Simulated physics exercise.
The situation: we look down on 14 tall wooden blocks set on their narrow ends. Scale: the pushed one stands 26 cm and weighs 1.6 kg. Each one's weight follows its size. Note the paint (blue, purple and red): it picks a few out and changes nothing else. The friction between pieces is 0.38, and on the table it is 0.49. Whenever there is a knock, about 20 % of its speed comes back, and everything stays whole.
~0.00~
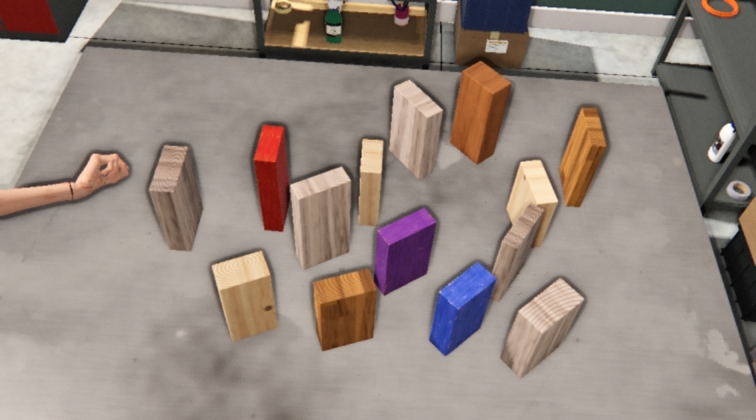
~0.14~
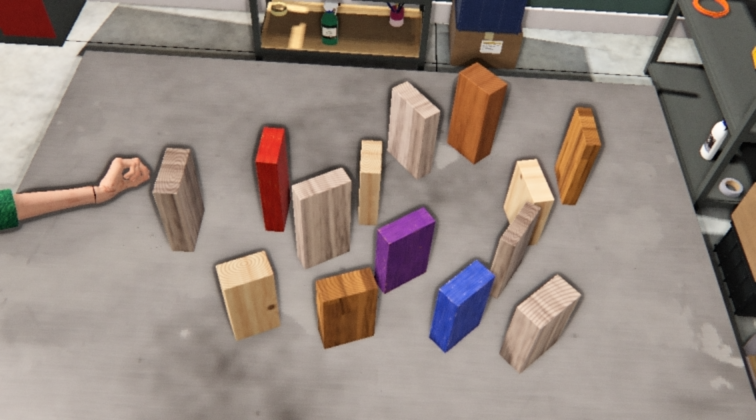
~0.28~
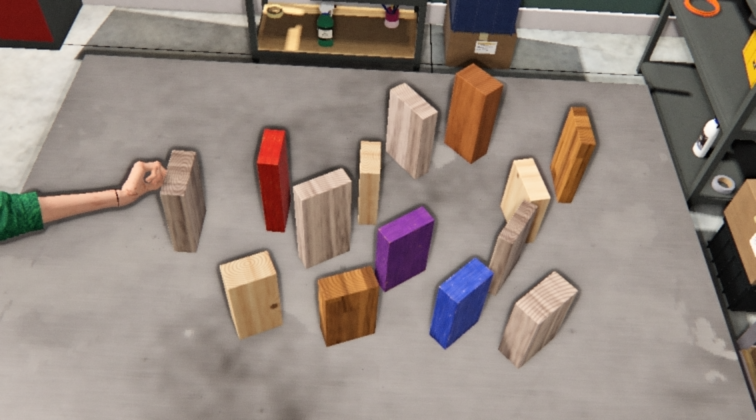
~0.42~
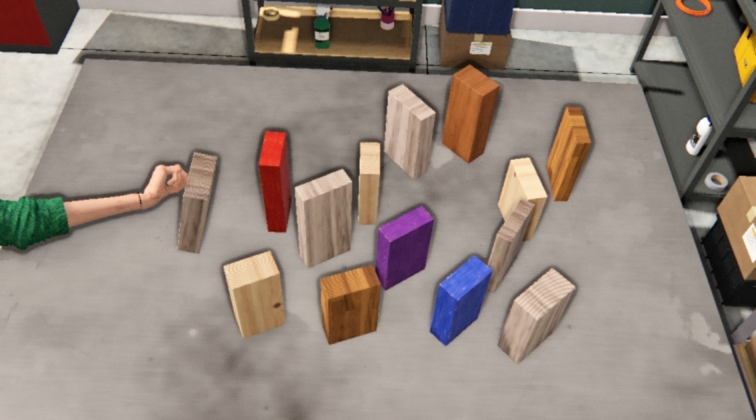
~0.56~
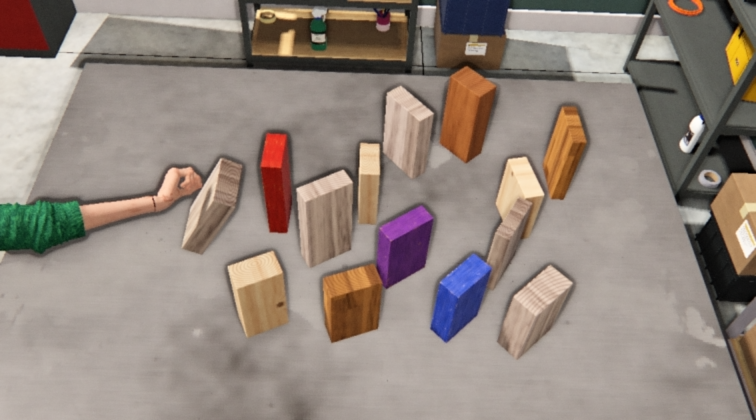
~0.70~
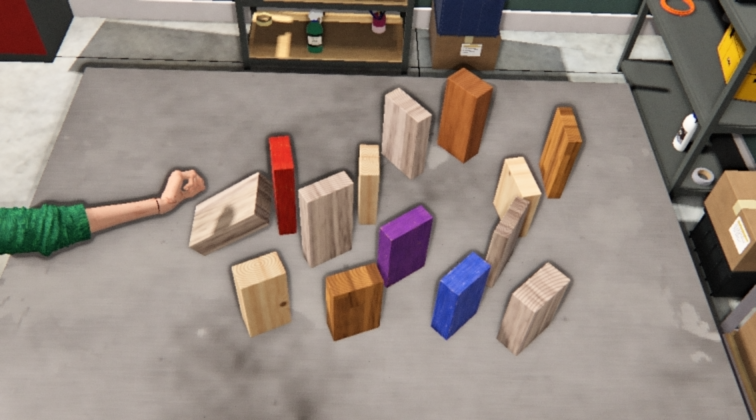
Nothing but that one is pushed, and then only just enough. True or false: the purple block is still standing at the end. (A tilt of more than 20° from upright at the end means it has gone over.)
True.
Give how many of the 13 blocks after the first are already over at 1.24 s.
Count at that instant: 2.
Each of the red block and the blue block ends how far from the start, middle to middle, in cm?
Red 20 cm, blue 0 cm.
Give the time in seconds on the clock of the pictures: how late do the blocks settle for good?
Around 1.5 s.
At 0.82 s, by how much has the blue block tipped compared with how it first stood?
Rotation: Approx. 0°.
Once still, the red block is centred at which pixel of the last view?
End point in last frame: Roughly (349, 204).
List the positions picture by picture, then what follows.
In the first picture (pixels give the middle of a visible side; the camera moves round a little), finger (121, 168) 8 cm from the first block; purple block (409, 261); red block (269, 199); blue block (470, 320); none of the others has stirred.
In the second picture, finger (141, 172) 37 mm from the first block; purple block (409, 259).
In the third picture, finger (162, 175) pushing; purple block (409, 258).
In the fourth picture, finger (182, 178) pushing; purple block (409, 257); none of the others has stirred.
In the fifth picture, finger (195, 181) stopped; purple block (409, 255); none of the others has stirred.
In the sixth picture, finger (197, 183) stopped; purple block (409, 254); red block (286, 204); blue block (468, 305); none of the others has stirred.
After 0.82 s, none of the 13 other blocks over, 1 disturbed; purple block unmoved; red block 13° from how it stood.
After 1.06 s, 1 of the 13 other blocks over; purple block unmoved; red block 47° from how it stood.
After 1.24 s, 2 of the 13 other blocks over; purple block unmoved; red block 73° from how it stood.
In the end (1.6 s), 2 of the 13 other blocks over; purple block unmoved; red block lying flat; blue block unmoved. Eleven left standing. From the last view, middles, purple block near (404, 248), red block near (349, 204).
